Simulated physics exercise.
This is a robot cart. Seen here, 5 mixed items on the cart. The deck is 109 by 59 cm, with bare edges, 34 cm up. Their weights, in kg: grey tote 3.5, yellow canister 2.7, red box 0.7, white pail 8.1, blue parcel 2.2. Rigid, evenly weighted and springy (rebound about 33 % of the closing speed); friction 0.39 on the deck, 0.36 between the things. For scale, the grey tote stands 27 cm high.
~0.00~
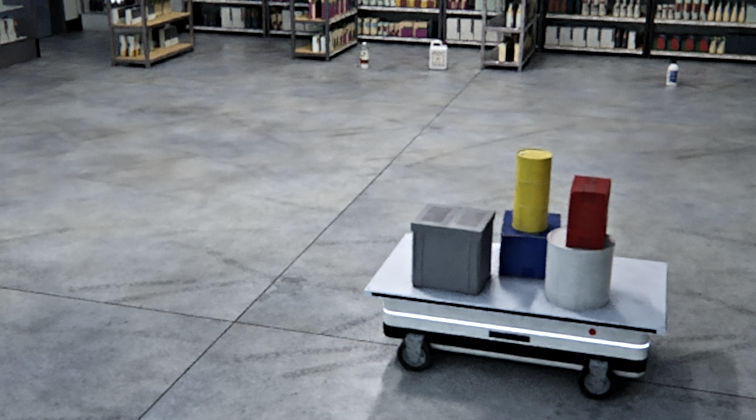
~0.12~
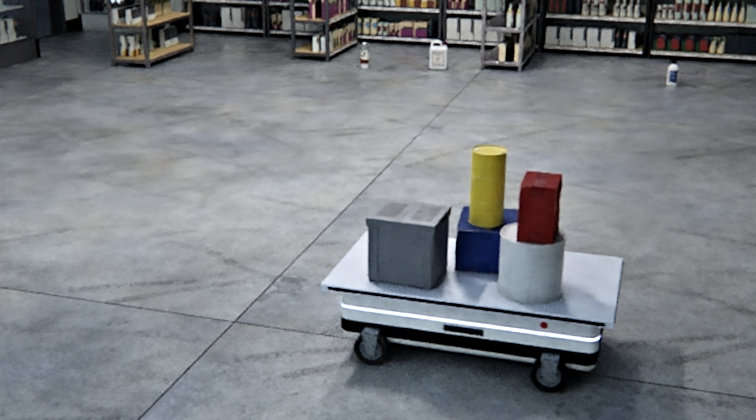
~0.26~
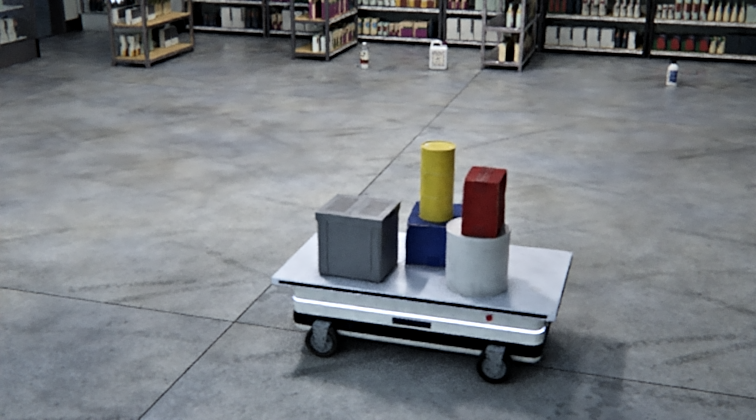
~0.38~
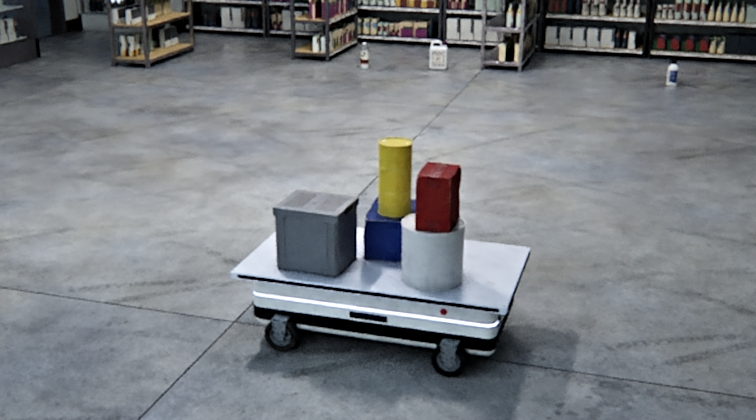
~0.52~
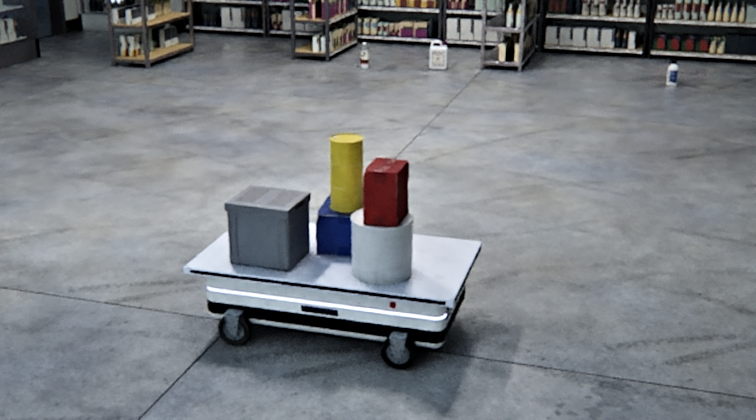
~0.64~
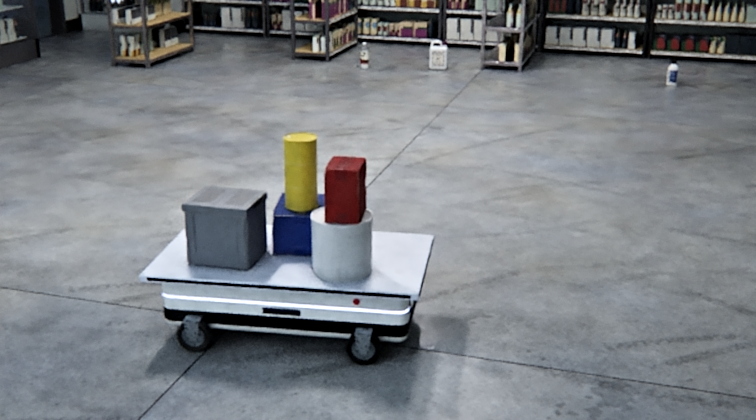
In a warehouse with a concrete floor and stocked shelves behind, a low wheeled cart carrying a grey tote, a yellow canister, and red, white and blue items rolled steadily leftward, turning slightly along the way.
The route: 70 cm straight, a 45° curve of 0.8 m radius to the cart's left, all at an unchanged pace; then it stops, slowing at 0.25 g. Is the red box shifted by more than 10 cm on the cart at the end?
The red box keeps its place.
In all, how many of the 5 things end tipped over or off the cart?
In all, 0.
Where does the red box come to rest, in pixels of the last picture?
Near (75, 226).
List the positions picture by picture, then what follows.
In the first picture, 0 cm covered; red box (589, 212); grey tote (453, 249).
In the second picture, 18 cm covered; white pail (531, 263); blue parcel (487, 239).
In the third picture, 39 cm covered; grey tote (359, 238); yellow canister (437, 181).
In the fourth picture, 57 cm covered; white pail (433, 251); blue parcel (397, 229).
In the fifth picture, 78 cm covered; grey tote (269, 228); yellow canister (347, 173).
In the sixth picture, 96 cm covered, turned 8°; red box (346, 190); white pail (342, 243).
After 0.74 s, 111 cm covered, turned 19°; grey tote slid 11 cm; yellow canister slid 4 cm.
After 0.84 s, 126 cm covered, turned 29°; grey tote slid 16 cm; yellow canister slid 6 cm; blue parcel slid 2 cm.
After 1.04 s, 156 cm covered, turned 44°; grey tote slid 20 cm; yellow canister slid 9 cm; blue parcel slid 2 cm.
After 1.34 s, 193 cm covered, turned 45°; grey tote slid 19 cm; yellow canister slid 9 cm; blue parcel slid 2 cm.
At rest (2.1 s), not toppled but over 10 cm from the start, grey tote; the other 4 in place, give or take 10 cm. Seen from the same camera at the end, red box near (76, 226).
